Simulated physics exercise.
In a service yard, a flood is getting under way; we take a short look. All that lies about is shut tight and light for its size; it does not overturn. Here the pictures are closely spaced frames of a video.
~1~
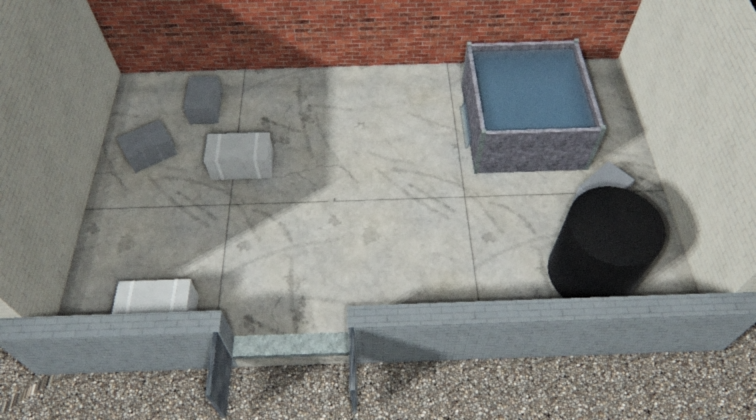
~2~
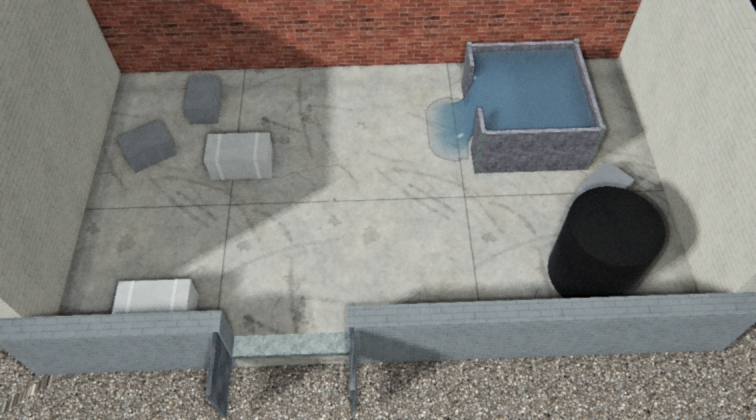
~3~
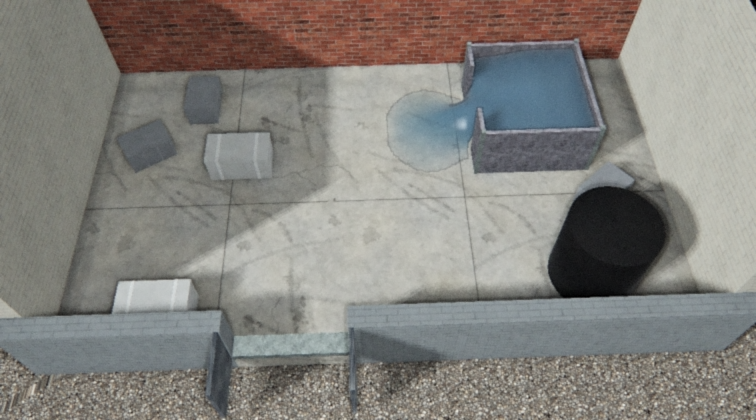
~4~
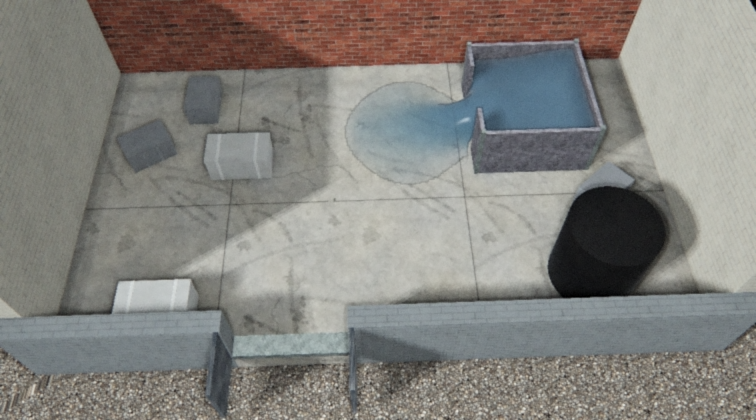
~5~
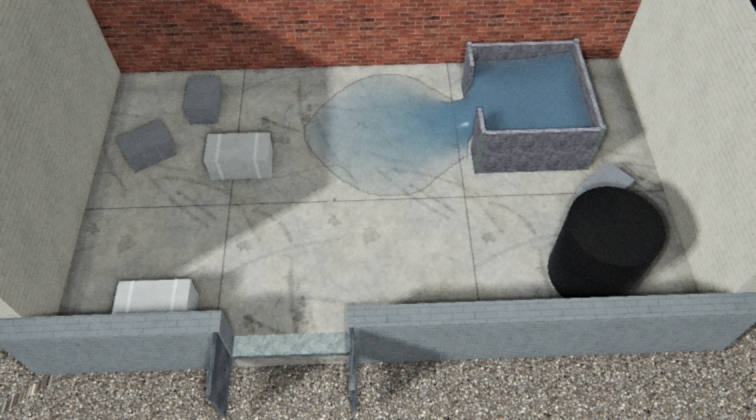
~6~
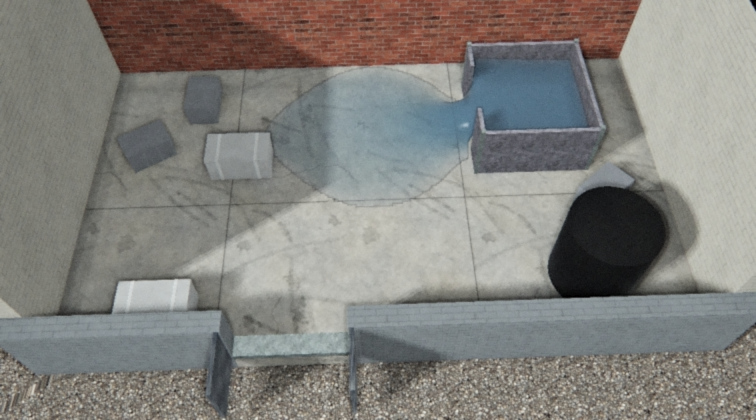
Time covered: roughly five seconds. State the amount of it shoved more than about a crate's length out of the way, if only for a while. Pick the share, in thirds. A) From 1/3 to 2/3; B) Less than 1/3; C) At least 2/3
Answer: A.
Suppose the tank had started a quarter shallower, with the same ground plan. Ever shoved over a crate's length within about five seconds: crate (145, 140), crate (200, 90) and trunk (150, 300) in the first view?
Taking them as listed, the first reached the mark, the second reached the mark and the third stopped before it.
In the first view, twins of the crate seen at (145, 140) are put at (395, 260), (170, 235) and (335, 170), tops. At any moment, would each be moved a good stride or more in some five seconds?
Results - 1: Doesn't go far; 2: Ends up far away; 3: Ends up far away.
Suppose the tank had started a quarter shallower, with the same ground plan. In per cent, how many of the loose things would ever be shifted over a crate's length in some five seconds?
I'd put it near 40 per cent of the loose things.
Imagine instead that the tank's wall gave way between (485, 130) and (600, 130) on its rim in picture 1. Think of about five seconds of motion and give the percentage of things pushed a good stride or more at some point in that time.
Near 20 %.
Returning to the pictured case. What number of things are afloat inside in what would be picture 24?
Count: 2.
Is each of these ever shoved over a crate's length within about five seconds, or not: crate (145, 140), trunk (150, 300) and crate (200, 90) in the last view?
Goes that far, short of that, goes that far.
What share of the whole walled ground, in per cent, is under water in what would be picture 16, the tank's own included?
Something like 65 in a hundred.
A moment on, 0 of 5 are well off their spots; 0 afloat.
Next, 1 of 5 are well off their spots; 1 afloat.
Later, 2 of 5 are well off their spots; 2 afloat.
In the end, 2 of 5 are well off their spots, and 2 have been at some point; 3 afloat.
